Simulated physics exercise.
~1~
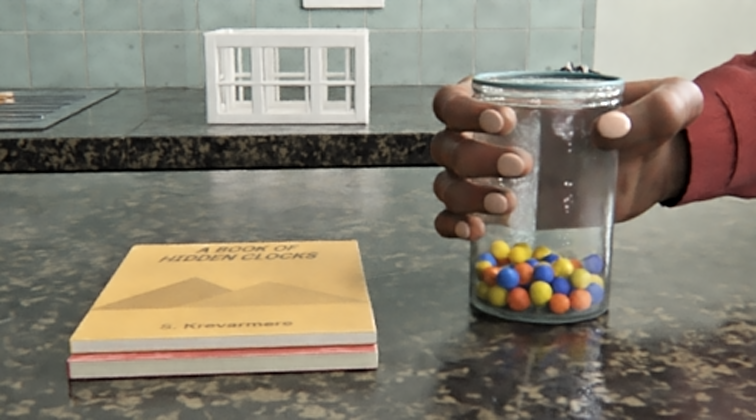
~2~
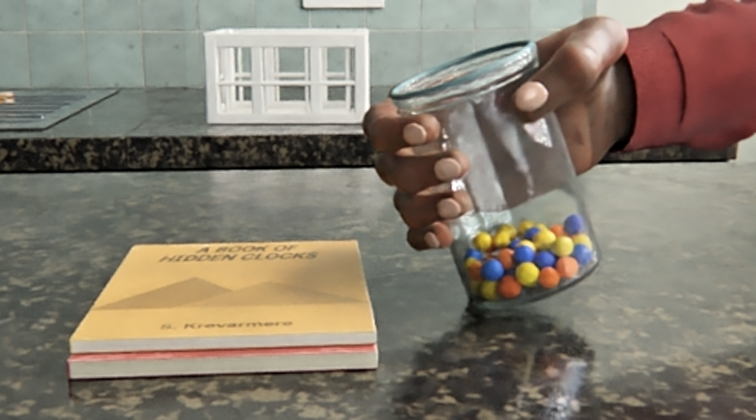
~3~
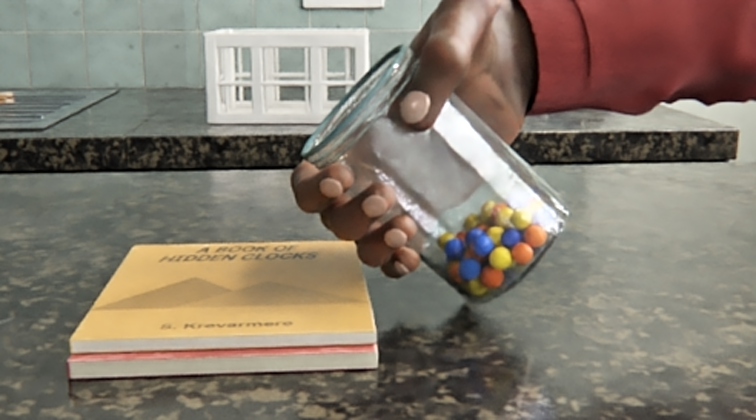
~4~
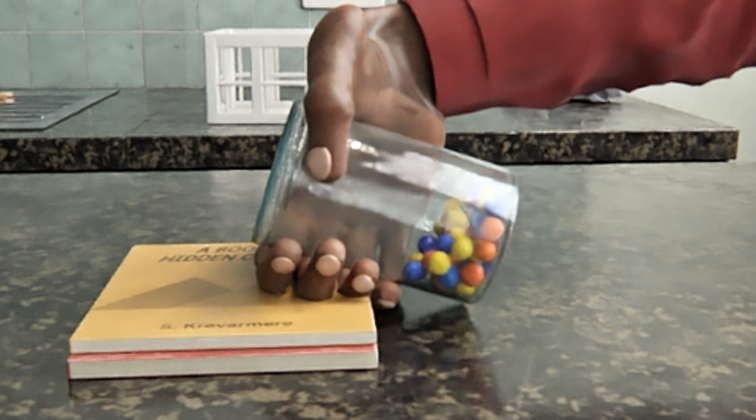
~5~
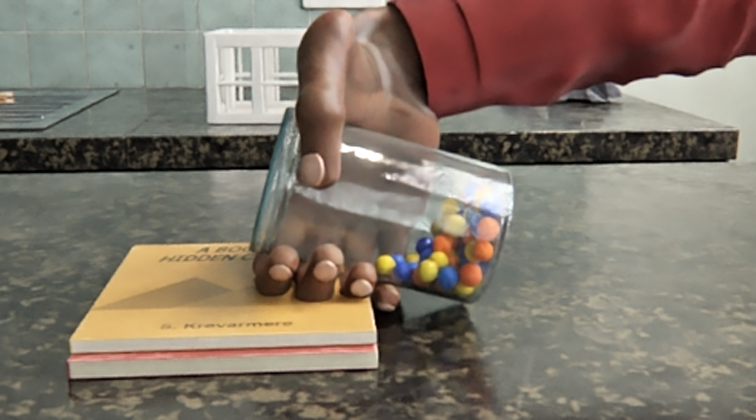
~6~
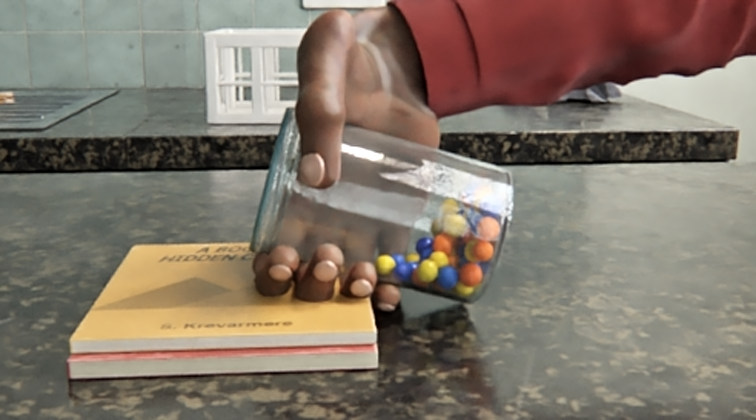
On a dark speckled kitchen counter, a hand tipped a glass jar of colourful little balls to the left until it lay slanted against two stacked books. The balls slid along the lower side, but all stayed inside as the jar came to rest.
